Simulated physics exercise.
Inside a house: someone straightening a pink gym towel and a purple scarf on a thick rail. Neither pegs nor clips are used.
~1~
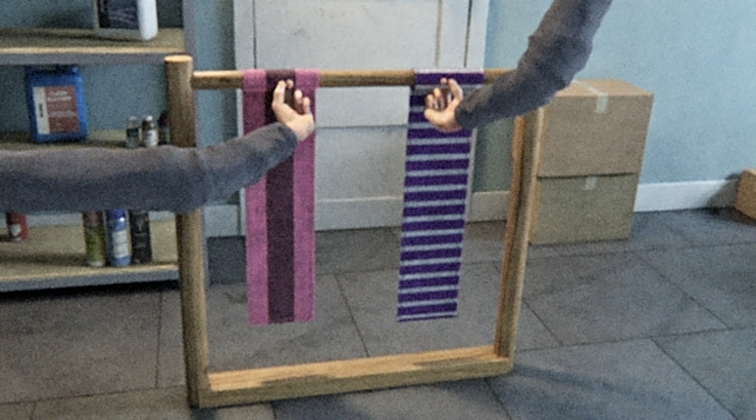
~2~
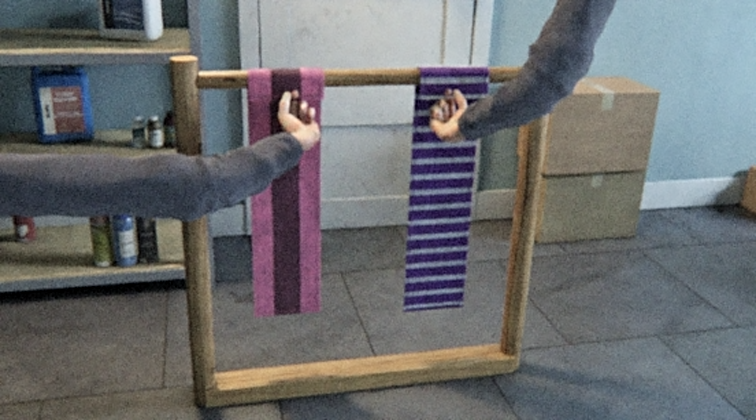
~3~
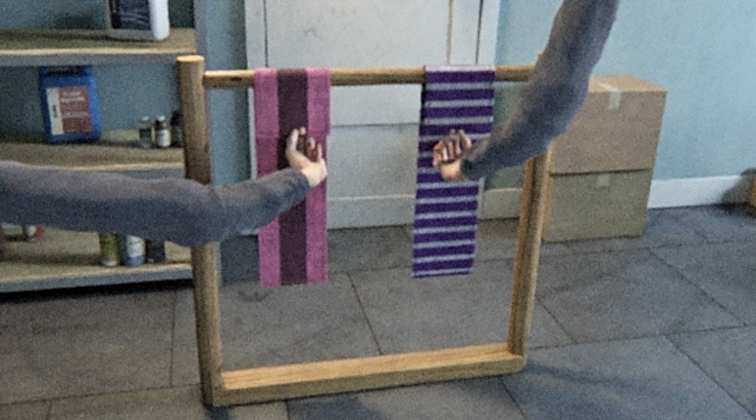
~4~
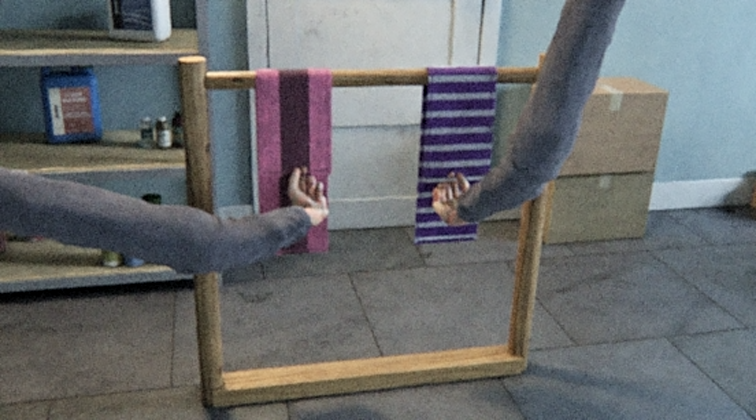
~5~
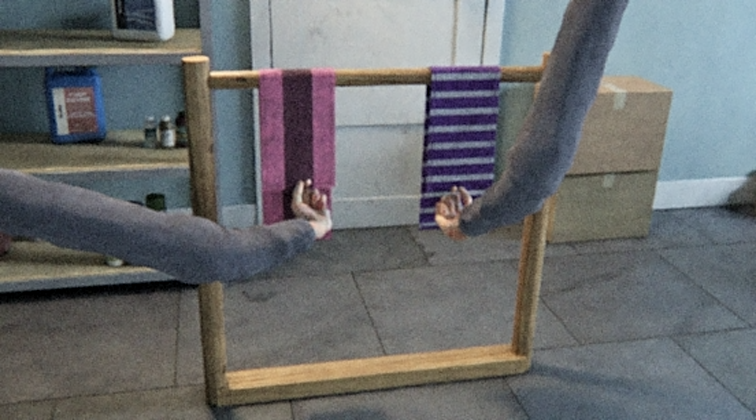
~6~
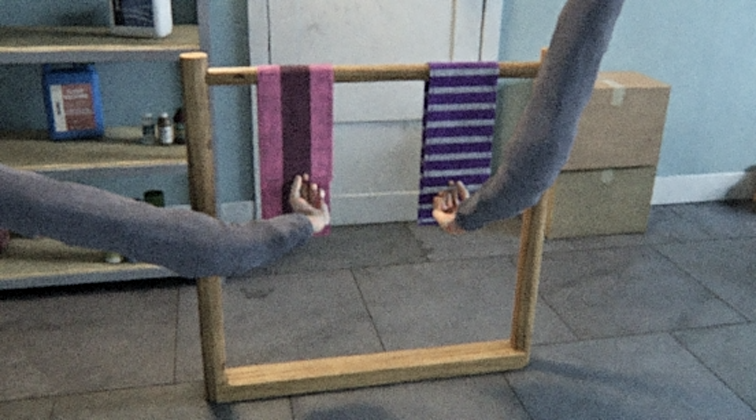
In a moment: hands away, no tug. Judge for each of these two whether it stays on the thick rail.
Result: The pink gym towel does not fall, the purple scarf does not fall.
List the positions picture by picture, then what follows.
In the first frame, gym towel front hem (300, 85), back hem (298, 317); scarf front hem (433, 83), back hem (412, 317).
In the second frame, gym towel front hem (306, 95); scarf front hem (438, 93).
In the third frame, gym towel front hem (312, 131); scarf front hem (442, 134).
In the fourth frame, gym towel front hem (314, 170); scarf front hem (441, 176).
In the fifth frame, gym towel front hem (318, 183); scarf front hem (444, 190).
In the sixth frame, gym towel front hem (315, 177), back hem (313, 231), front over half the back; scarf front hem (441, 185), back hem (434, 220), front over half the back.
Then, 0.42 s after the last picture, gym towel still hanging; scarf still hanging.
At rest, gym towel still hanging; scarf still hanging. The pink gym towel hangs there and the purple scarf keeps its place.
